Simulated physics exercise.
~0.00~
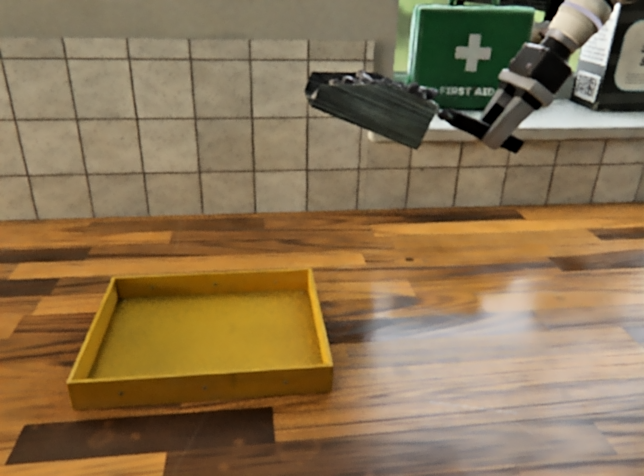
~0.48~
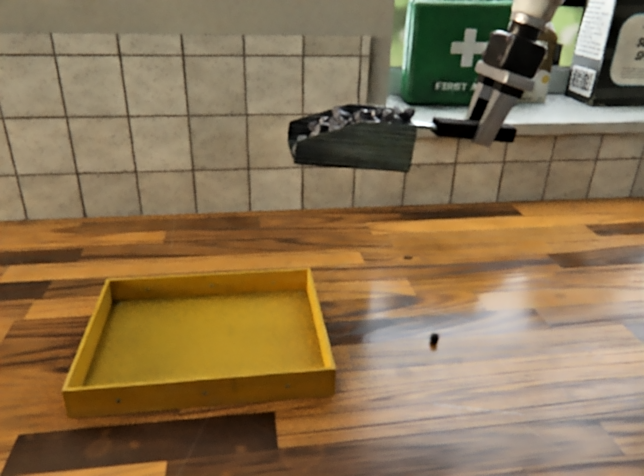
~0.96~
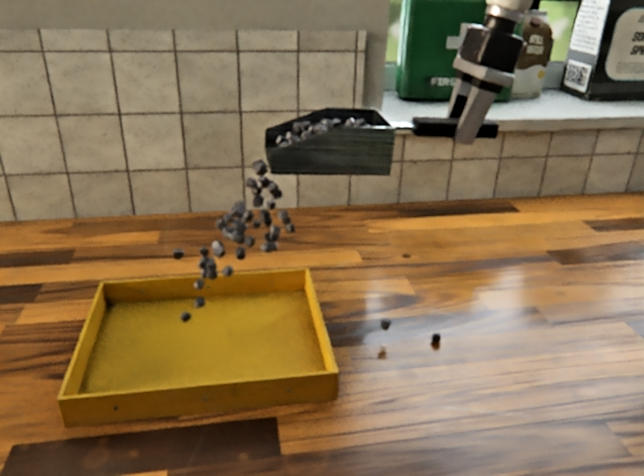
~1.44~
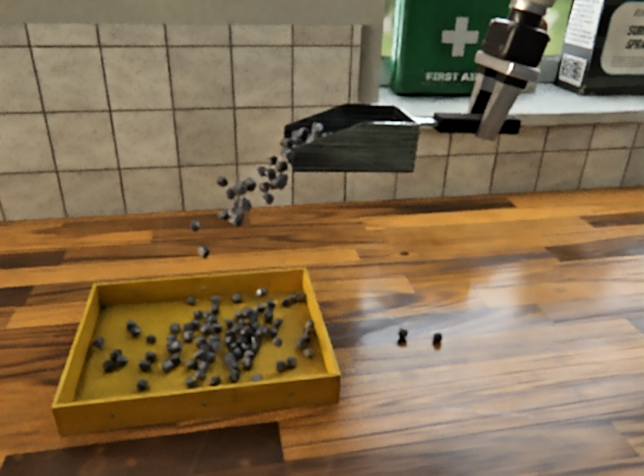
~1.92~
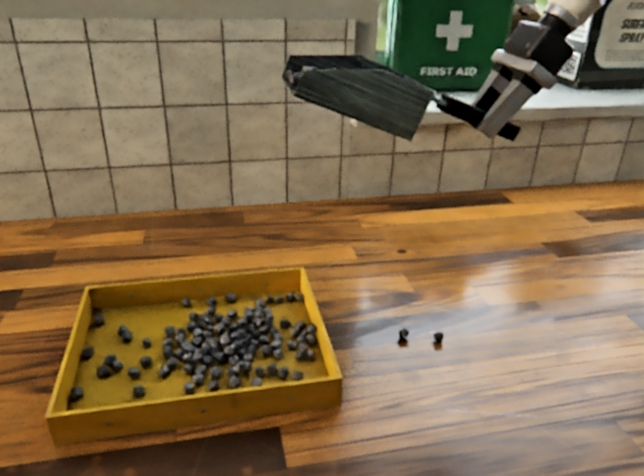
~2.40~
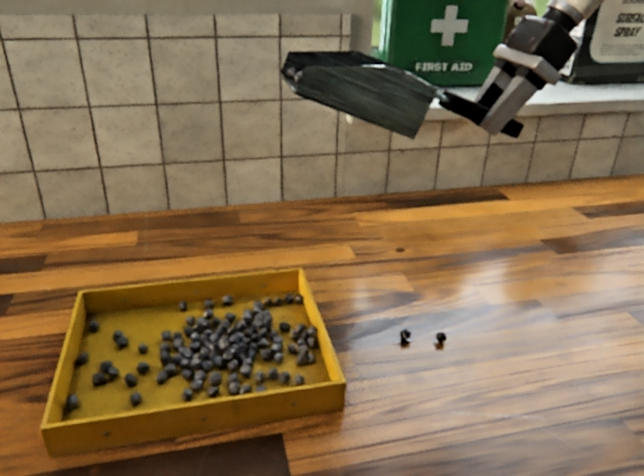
On a wooden counter against a tiled wall, a robot arm lowers and levels a dark scoop, spilling many small grey pebbles into a yellow tray, then tilts the scoop back up and holds still, with two pebbles lying on the counter to the tray's right.
